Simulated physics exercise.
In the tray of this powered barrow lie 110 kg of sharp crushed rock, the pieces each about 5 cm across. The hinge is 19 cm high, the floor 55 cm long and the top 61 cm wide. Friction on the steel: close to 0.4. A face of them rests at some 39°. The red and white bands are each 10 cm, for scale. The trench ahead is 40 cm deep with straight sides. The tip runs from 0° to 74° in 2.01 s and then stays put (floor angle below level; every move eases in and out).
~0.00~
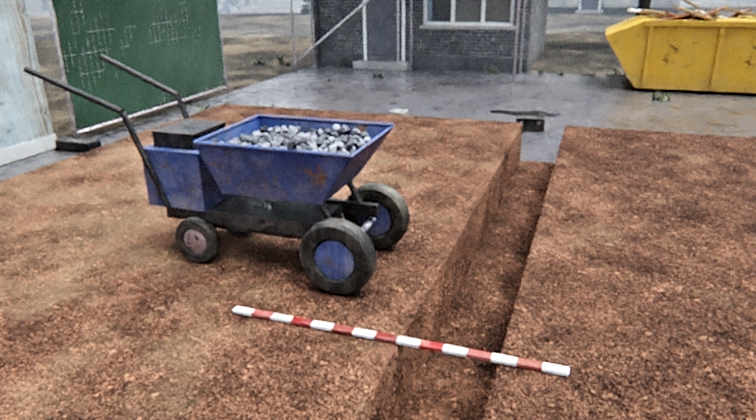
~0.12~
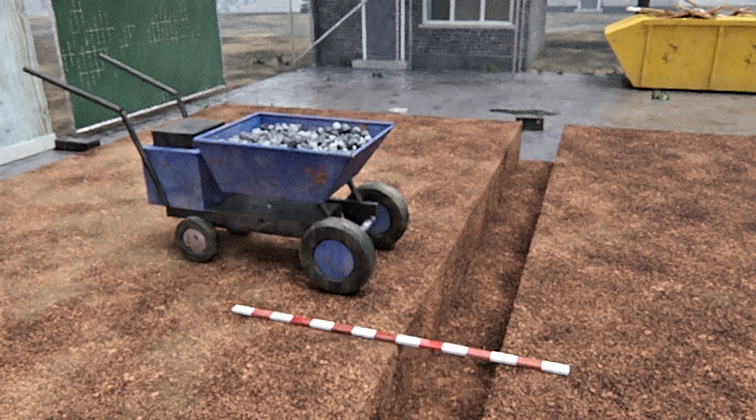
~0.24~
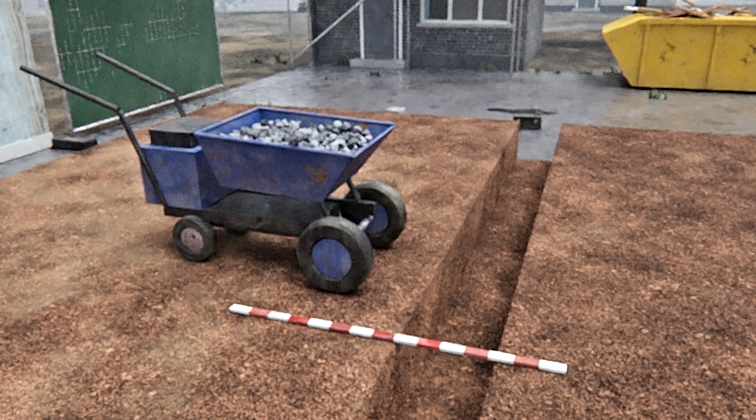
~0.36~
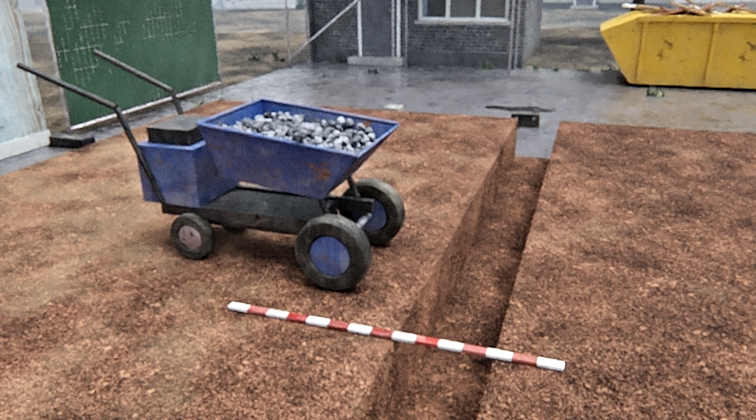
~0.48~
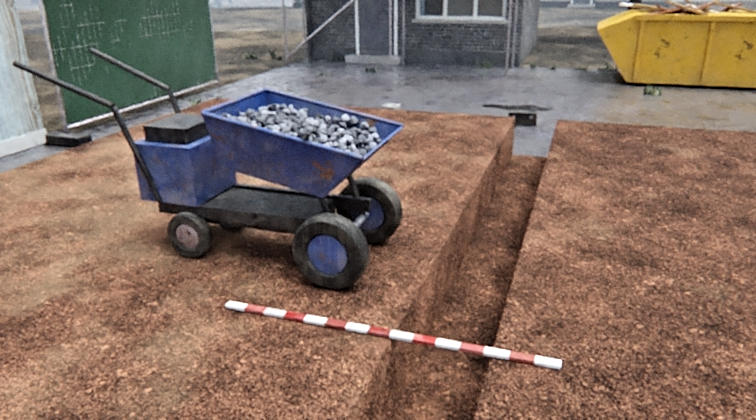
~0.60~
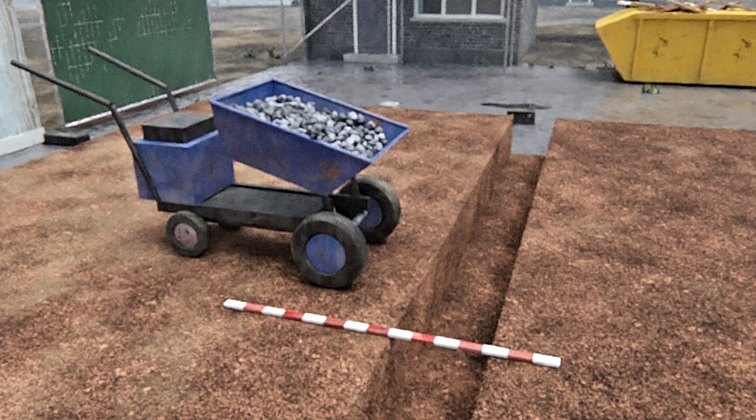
The blue tray of a small four-wheeled barrow, heaped with grey stones, stands on reddish-brown ground in an outdoor yard, seen from slightly above. A red and white striped pole lies in front, partly across a narrow trench, with a green board behind left and a yellow skip upper right. Starting nearly level, the tray tilts gradually down toward the right, its rear rising, while the wheels stay put and the view shifts very slightly.
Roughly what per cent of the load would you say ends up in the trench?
I'd say 94 per cent ends up in the trench.
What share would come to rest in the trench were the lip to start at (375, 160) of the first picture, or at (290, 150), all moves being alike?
About 75 per cent first, then about 70 per cent.
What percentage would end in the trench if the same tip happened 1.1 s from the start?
In that case some 85 per cent.
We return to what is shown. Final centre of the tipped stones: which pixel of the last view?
About (471, 333).
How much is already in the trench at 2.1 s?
By that moment, roughly 30 per cent of the load.
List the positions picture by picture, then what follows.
The tray is at 0°, its lip at (350, 156); the top of the load is at (312, 135), in the first picture.
The tray is at 1°, its lip at (351, 156); the top of the load is at (301, 131); the stones move at 0.1 m/s on average, in the second picture.
The tray is at 3°, its lip at (353, 156); the top of the load is at (290, 128); the stones move at 0.2 m/s on average, in the third picture.
Lip at (358, 156), floor tilted 6°, highest stones at (270, 121); the stones move at 0.3 m/s on average, in the fourth picture.
Lip at (363, 159), floor tilted 11°, highest stones at (271, 113); the stones move at 0.4 m/s on average, in the fifth picture.
The tray is at 16°, its lip at (371, 162); the top of the load is at (275, 104); the stones move at 0.4 m/s on average, in the sixth picture.
After 1.5 s the floor is at 63°; 100 % in the tray; the foremost stones are at (452, 243).
After 2.1 s the floor is at 74°; 67 % in the tray, 31 % in the trench, 1 % past the trench; the foremost stones are at (525, 287).
After 2.5 s the floor is at 74°; 41 % in the tray, 56 % in the trench, 3 % past the trench; the foremost stones are at (551, 307).
After 4.4 s the floor is at 74°; 2 % in the tray, 94 % in the trench, 4 % past the trench; the foremost stones are at (553, 304).
